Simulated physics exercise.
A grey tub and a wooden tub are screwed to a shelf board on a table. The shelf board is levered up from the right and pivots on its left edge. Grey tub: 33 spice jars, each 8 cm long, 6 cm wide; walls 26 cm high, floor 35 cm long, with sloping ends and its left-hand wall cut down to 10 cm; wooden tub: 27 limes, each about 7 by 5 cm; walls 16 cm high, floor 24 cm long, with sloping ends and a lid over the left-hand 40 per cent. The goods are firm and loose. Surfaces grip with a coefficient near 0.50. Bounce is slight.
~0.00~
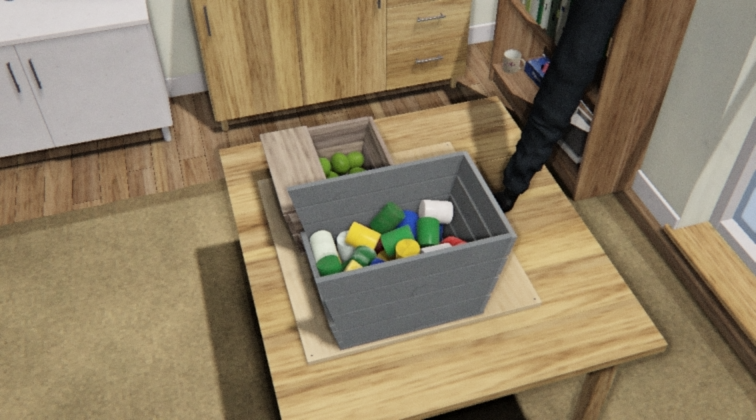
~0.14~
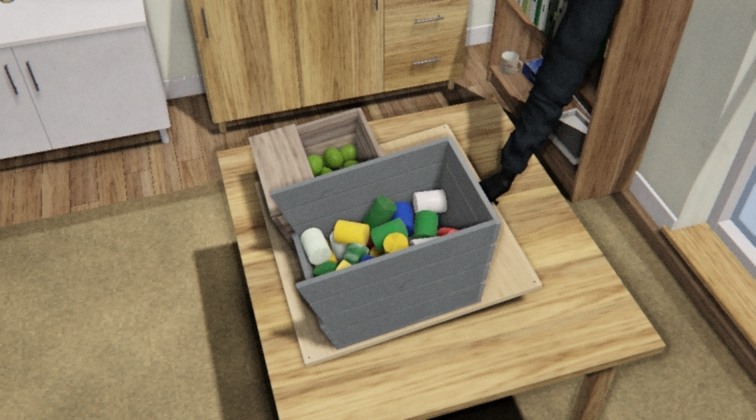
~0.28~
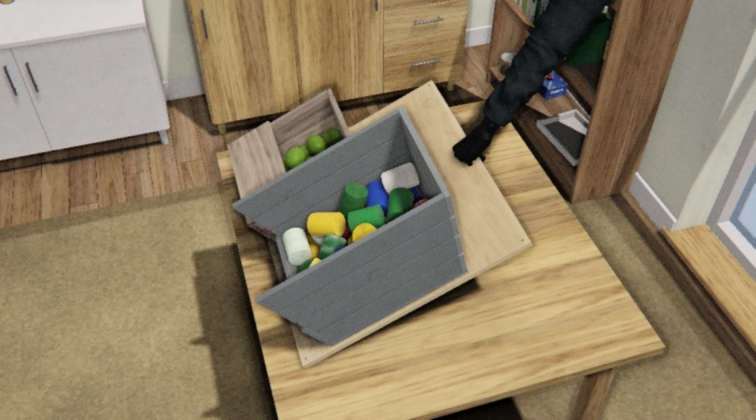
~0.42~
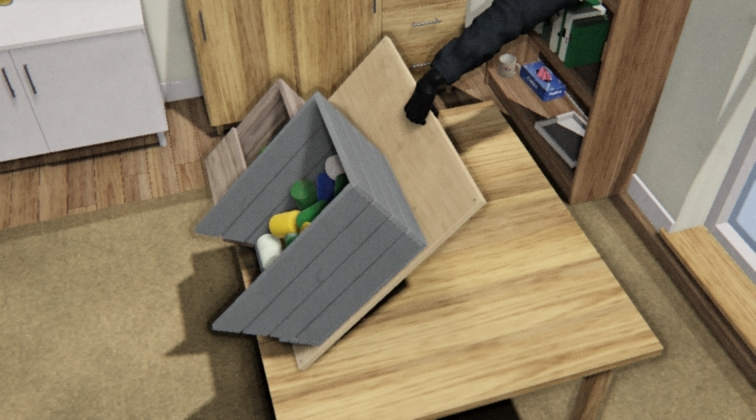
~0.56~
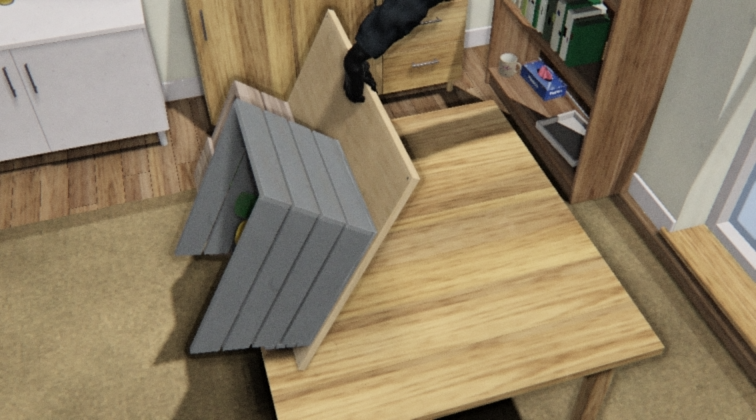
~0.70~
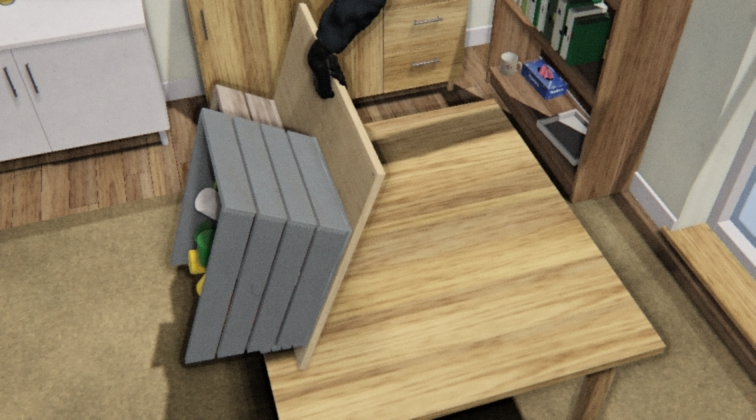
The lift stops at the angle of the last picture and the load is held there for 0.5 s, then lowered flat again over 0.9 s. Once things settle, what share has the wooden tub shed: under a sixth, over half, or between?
The wooden tub loses fewer than one in six of its limes.
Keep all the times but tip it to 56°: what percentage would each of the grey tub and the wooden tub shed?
In that case grey tub 50, wooden tub 0 per cent.
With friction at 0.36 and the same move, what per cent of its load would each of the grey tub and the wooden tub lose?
In that case grey tub 80, wooden tub 0 per cent.
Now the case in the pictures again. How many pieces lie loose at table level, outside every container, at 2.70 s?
About 0.
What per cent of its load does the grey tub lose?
Grey tub 70 per cent.
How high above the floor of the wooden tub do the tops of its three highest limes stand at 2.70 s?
Some 14 cm.
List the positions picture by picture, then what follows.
In the first picture (we follow the rim corner now nearest the camera, unless another is named), wooden tub (by its farthest rim corner) at (368, 118); grey tub at (315, 281); tilt 0°; nothing out yet.
Wooden tub at (357, 110); grey tub at (296, 286); tilt 7°, in the second picture.
Grey tub at (255, 301); tilt 25°, in the third picture.
Grey tub at (212, 327); tilt 46°, in the fourth picture.
Grey tub at (190, 351); tilt 64°, in the fifth picture.
Grey tub at (185, 361); tilt 71°; nothing out yet, in the sixth picture.
After 1.02 s, tilt 71°; 18 of 33 out of the grey tub and 0 of 27 out of the wooden tub.
After 1.42 s, tilt 60°; 23 of 33 out of the grey tub and 0 of 27 out of the wooden tub.
After 1.98 s, tilt 3°; 24 of 33 out of the grey tub and 0 of 27 out of the wooden tub.
Final count (at 2.70 s), 24 of 33 out of the grey tub and 0 of 27 out of the wooden tub. Asked share, 0 of 27, 0 per cent.
